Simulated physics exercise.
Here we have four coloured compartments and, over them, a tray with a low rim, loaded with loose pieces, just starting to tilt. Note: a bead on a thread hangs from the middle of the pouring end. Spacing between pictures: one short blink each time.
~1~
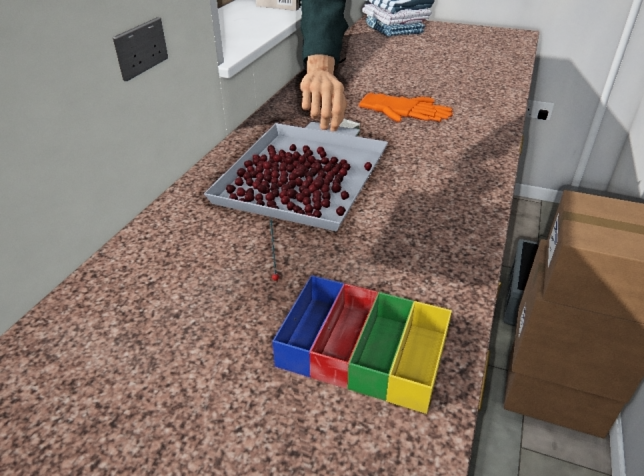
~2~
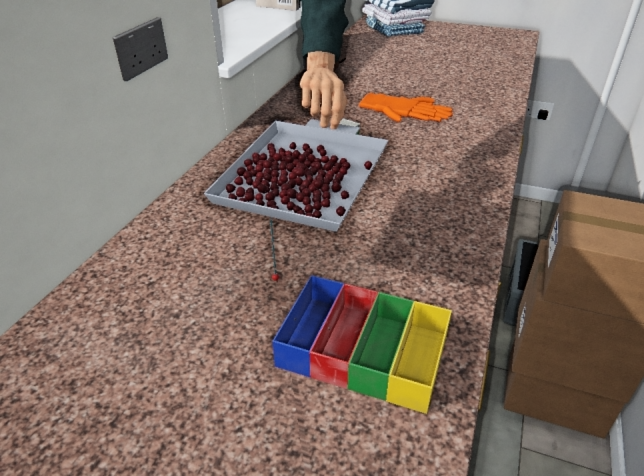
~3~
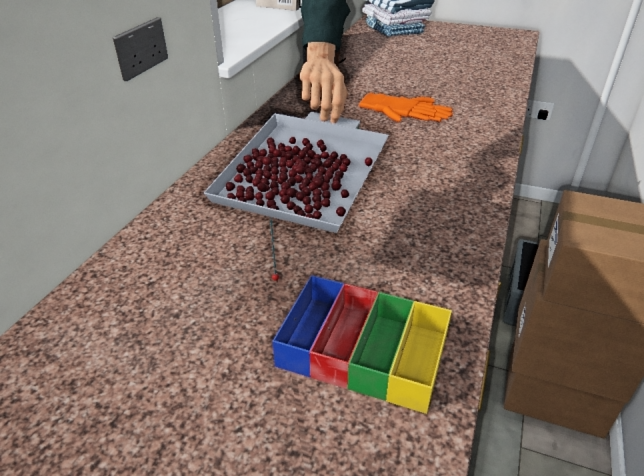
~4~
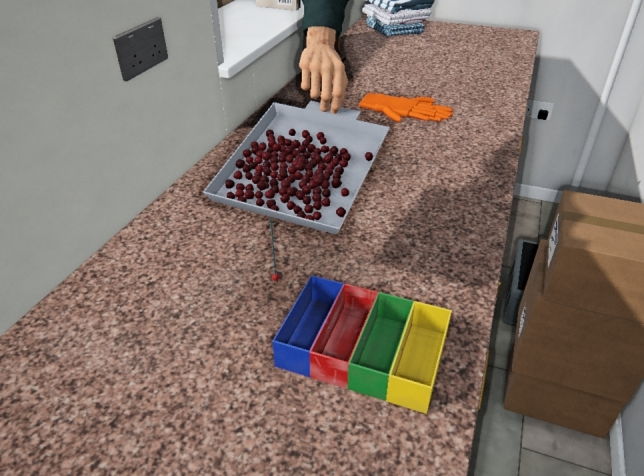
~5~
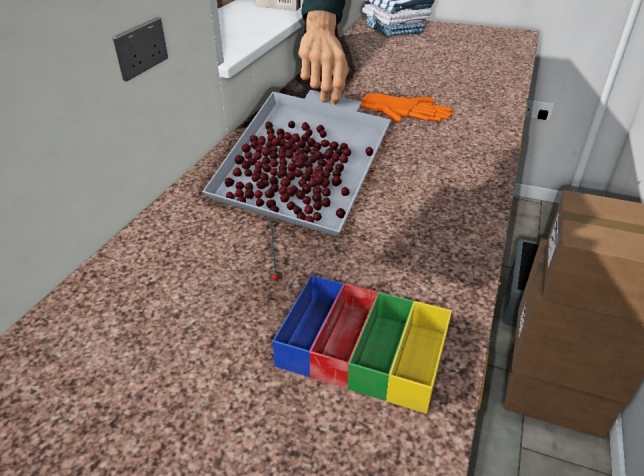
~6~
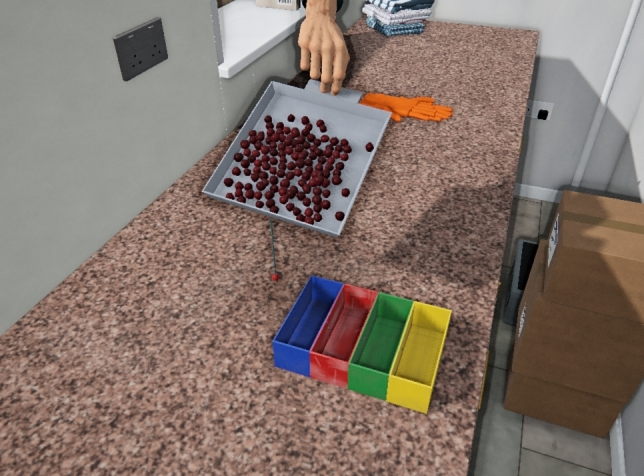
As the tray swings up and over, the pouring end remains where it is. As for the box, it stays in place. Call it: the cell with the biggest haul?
The blue compartment.
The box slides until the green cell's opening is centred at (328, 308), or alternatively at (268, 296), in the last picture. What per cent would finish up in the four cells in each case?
About 90 % and 50 %.
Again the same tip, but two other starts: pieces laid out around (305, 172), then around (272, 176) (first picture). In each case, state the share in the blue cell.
Estimate: 40 % first, 40 % second.
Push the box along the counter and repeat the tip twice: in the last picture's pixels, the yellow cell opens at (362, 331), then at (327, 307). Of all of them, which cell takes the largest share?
Well, the first time it's that green cell, and the second time it's the cell in yellow.
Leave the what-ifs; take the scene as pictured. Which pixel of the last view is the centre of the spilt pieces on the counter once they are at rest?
My estimate puts the centre near (248, 346).
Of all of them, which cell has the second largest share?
That one is that red cell.
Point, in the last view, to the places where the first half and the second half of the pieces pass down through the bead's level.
I'd place the first part at (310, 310) and the rest at (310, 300).
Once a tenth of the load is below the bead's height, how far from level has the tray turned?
That happens at close to 80 degrees.
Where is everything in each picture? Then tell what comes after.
The first frame shows corners of the pouring end at (211, 192) and (336, 219), level; middle of the load at (293, 178), dried cherries; bead on its thread at (276, 277); blue cell at (292, 357); red cell at (329, 368); green cell at (368, 380); yellow cell at (409, 392).
The second frame shows corners of the pouring end at (210, 192) and (336, 220), level; middle of the load at (293, 177).
The third frame shows corners of the pouring end at (210, 191) and (336, 222), tipped barely, lowest at the right corner; middle of the load at (293, 174).
The fourth frame shows corners of the pouring end at (210, 190) and (336, 224), tipped a little, lowest at the right corner; middle of the load at (292, 170).
The fifth frame shows corners of the pouring end at (209, 190) and (336, 227), tipped a little, lowest at the right corner; middle of the load at (292, 167).
The sixth frame shows corners of the pouring end at (209, 189) and (336, 229), tipped clearly, lowest at the right corner; middle of the load at (292, 166), a small part on the move; blue cell at (292, 357); red cell at (329, 368); green cell at (368, 380); yellow cell at (409, 392).
Soon, tray tipped steeply; nearly all on the tray; a stray few in the red cell; a stray few falling or outside the box.
A while on, tray tipped past a quarter turn; a small part on the tray; about a quarter in the blue cell; about a quarter in the red cell; about a third falling or outside the box.
Towards the end, tray tipped past a quarter turn; about half in the blue cell; about a quarter in the red cell; about a third falling or outside the box.
Finally, tray tipped past a quarter turn; about half in the blue cell; about a quarter in the red cell; none in the yellow cell; none in the green cell; about a third outside the box.
